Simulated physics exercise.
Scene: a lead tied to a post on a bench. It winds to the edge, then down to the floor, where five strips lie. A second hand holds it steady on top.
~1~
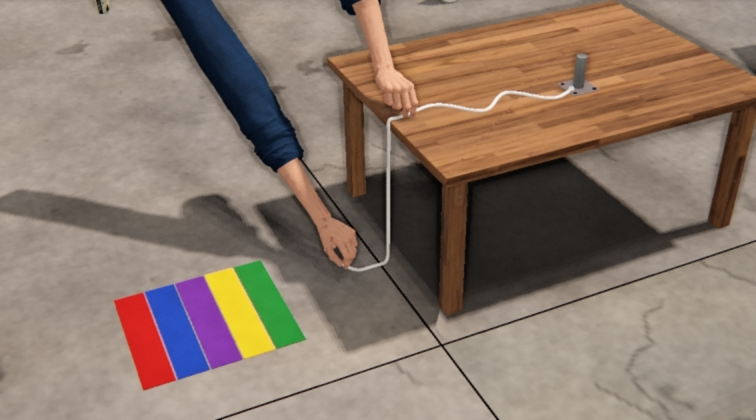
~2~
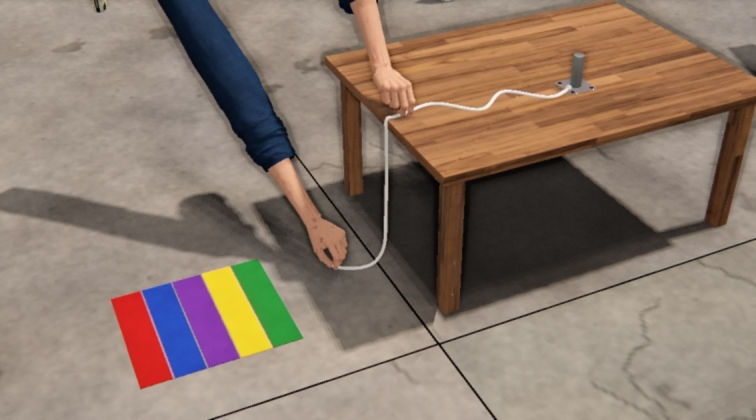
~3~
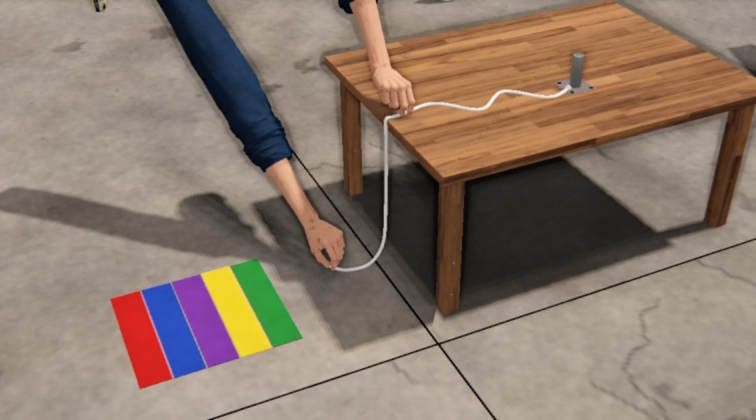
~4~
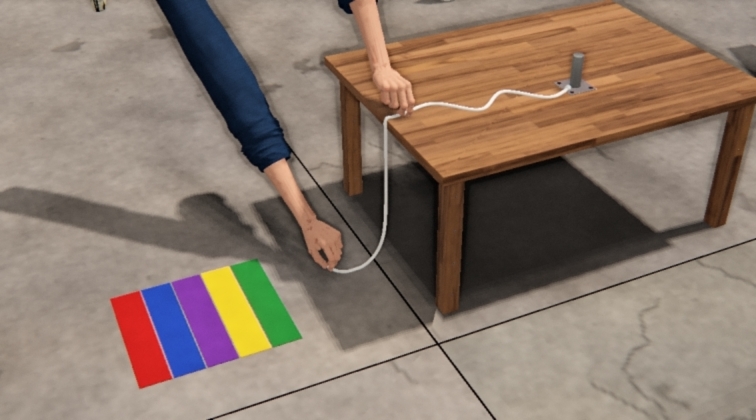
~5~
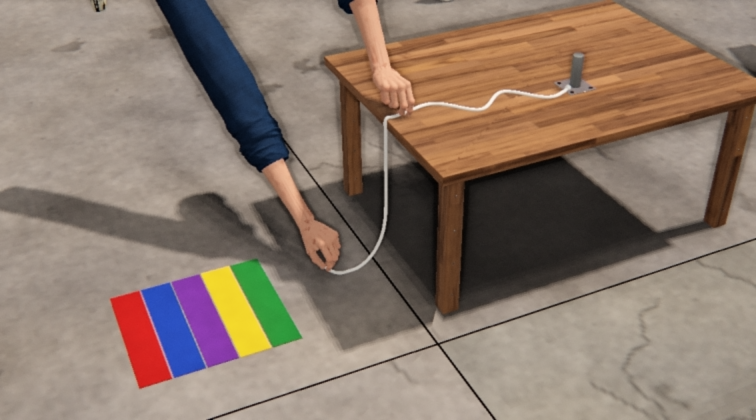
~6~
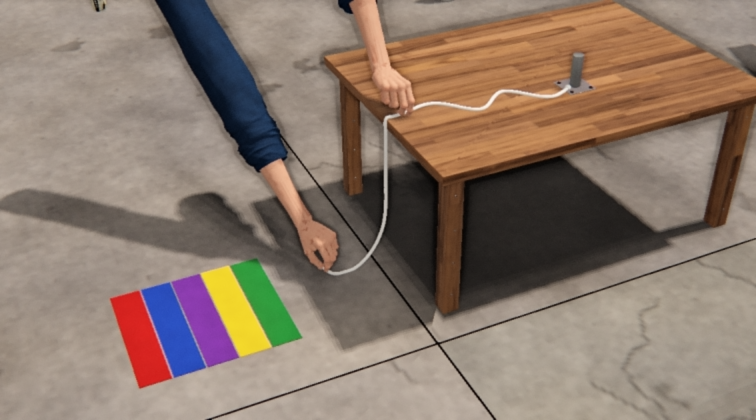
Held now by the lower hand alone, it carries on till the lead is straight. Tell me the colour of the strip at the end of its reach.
It is purple.
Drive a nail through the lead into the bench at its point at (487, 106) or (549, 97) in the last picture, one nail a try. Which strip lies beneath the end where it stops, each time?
The end reaches yellow and then purple.
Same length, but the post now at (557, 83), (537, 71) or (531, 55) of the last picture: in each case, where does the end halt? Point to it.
(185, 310), (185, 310) and (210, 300), roughly.
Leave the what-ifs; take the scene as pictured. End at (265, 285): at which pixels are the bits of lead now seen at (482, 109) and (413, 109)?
They end up at (456, 108) and at (387, 125).
Soon after, end near (265, 285); over green.
Then, end near (225, 296); over yellow.
At full stretch, end near (201, 303); over purple. The purple one.
